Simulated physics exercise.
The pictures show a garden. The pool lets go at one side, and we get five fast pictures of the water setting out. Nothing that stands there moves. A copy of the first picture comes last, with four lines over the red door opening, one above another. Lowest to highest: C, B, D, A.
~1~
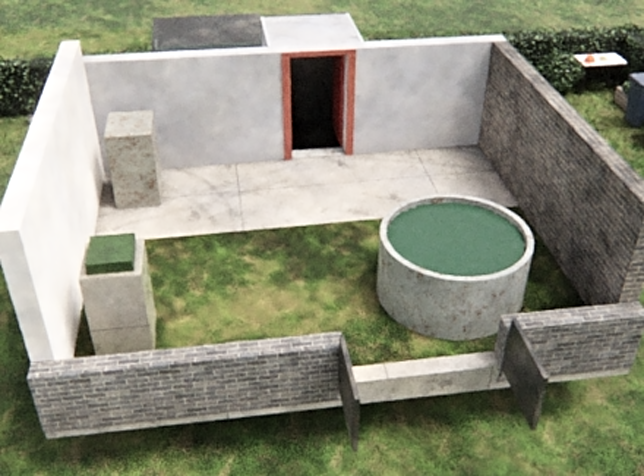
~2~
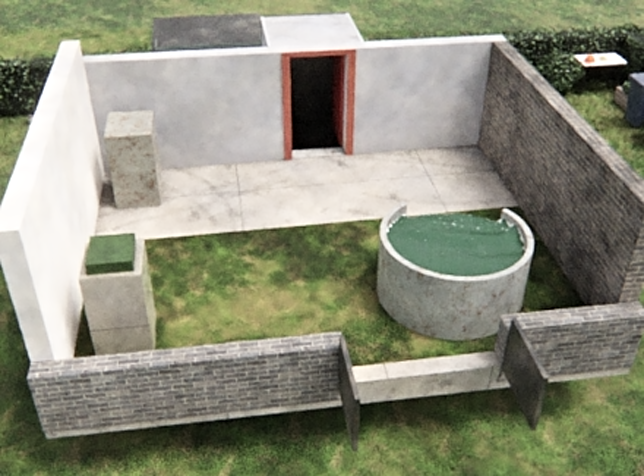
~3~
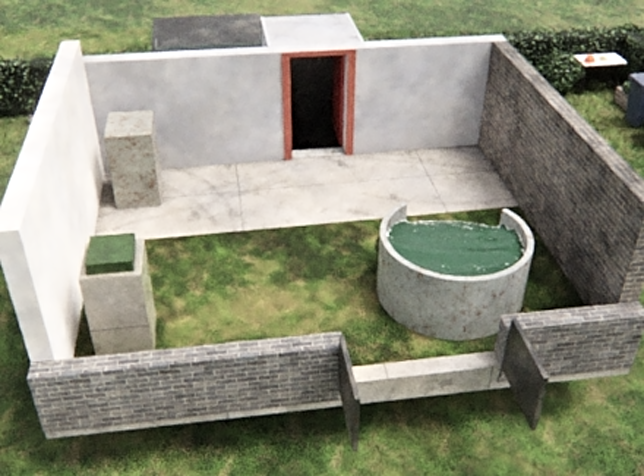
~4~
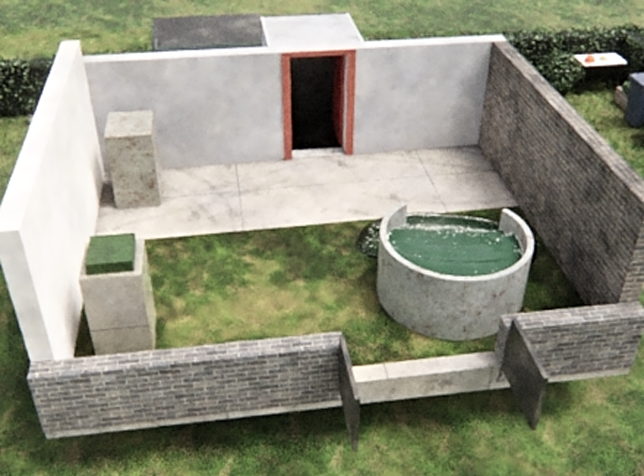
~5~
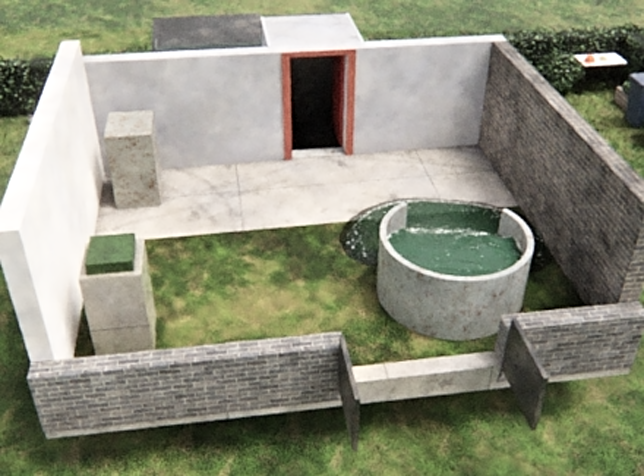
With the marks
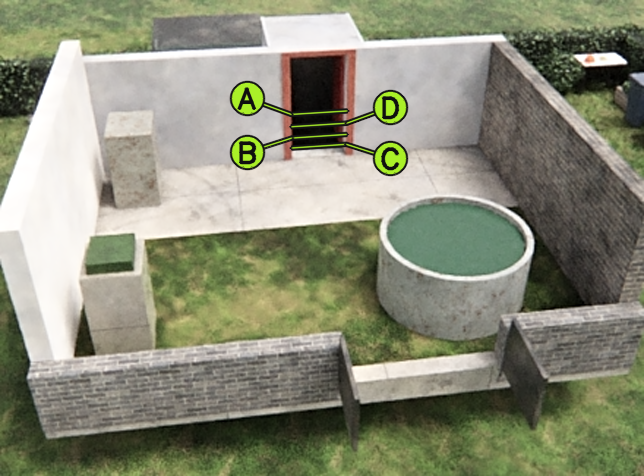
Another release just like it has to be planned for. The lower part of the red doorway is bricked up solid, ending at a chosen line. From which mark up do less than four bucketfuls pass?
Choose C.
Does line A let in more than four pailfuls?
No, that is safe.
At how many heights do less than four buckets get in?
All of them.
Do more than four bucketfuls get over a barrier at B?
No, that is safe.
In lime, A at (319, 112); B at (319, 136); C at (319, 146); D at (319, 124); from the bottom up C, B, D, A.
If A is chosen, nothing gets over.
If B is chosen, nothing gets over.
If C is chosen, a splash gets over, under a bucket.
If D is chosen, nothing gets over.
